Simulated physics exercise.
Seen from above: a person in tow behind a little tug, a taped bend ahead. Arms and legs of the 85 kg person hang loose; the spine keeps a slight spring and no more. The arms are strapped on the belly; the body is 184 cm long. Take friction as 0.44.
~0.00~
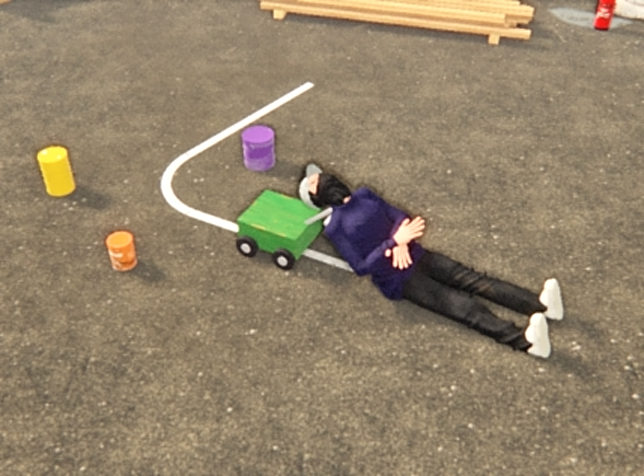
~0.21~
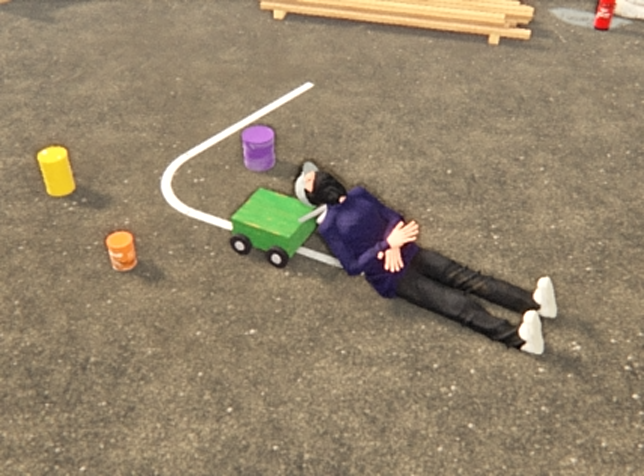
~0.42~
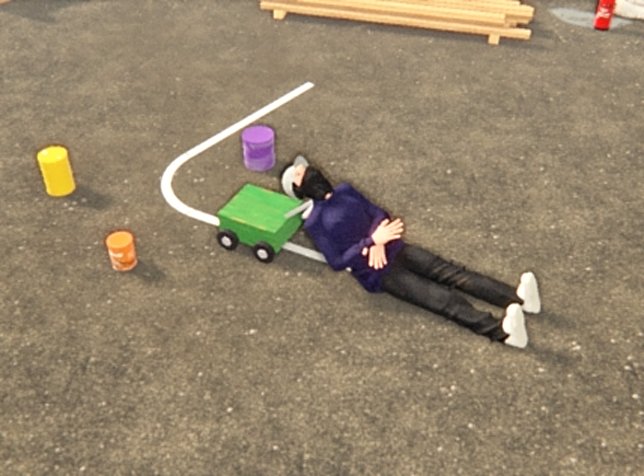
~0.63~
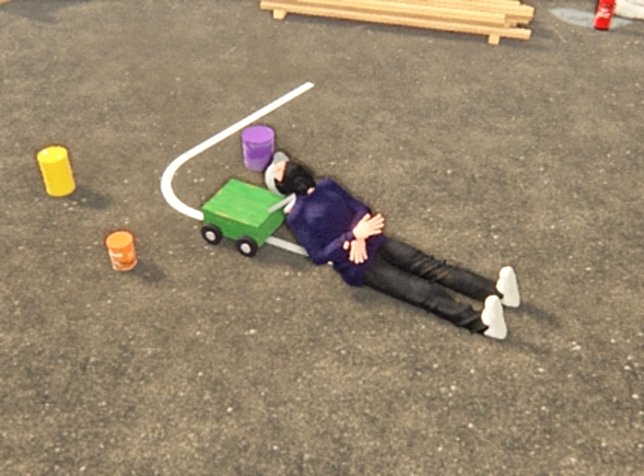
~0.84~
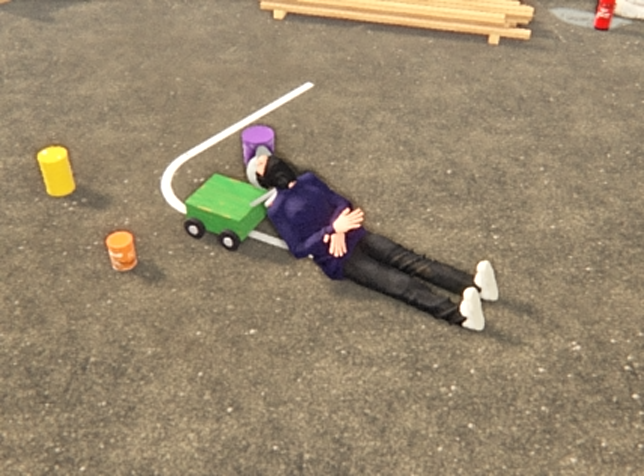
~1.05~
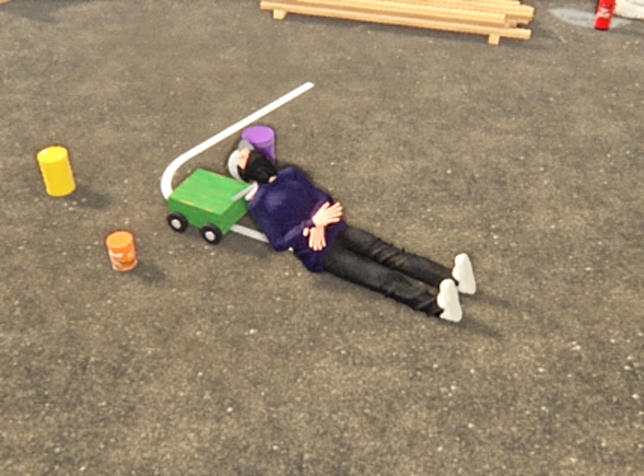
Person lying face up with hands on stomach being towed slowly leftward by a small green cart along a white taped line.
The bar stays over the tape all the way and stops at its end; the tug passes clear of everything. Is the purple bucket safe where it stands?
Here the purple bucket gets knocked.
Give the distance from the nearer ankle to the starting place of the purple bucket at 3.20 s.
About 90 cm.
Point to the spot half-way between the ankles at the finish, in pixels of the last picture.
At about (238, 148).
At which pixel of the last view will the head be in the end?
Near (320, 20).
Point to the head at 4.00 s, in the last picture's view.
Around (243, 60).
After 2.40 s the purple bucket is where it stood, near (259, 149) in the last picture's view; the nearer ankle is 117 cm from that spot.
After 3.20 s the purple bucket is where it stood, near (259, 149) in the last picture's view; the yellow bin where it stood; the nearer ankle is 90 cm from that spot.
After 4.00 s the purple bucket is where it stood, near (259, 149) in the last picture's view; the yellow bin where it stood; the nearer ankle is 69 cm from that spot.
After 4.80 s the purple bucket is 11 cm from where it stood, near (272, 146) in the last picture's view; the nearer ankle is 34 cm from that spot.
After 5.7 s, purple bucket gets knocked; yellow bin stays put; orange can stays put.
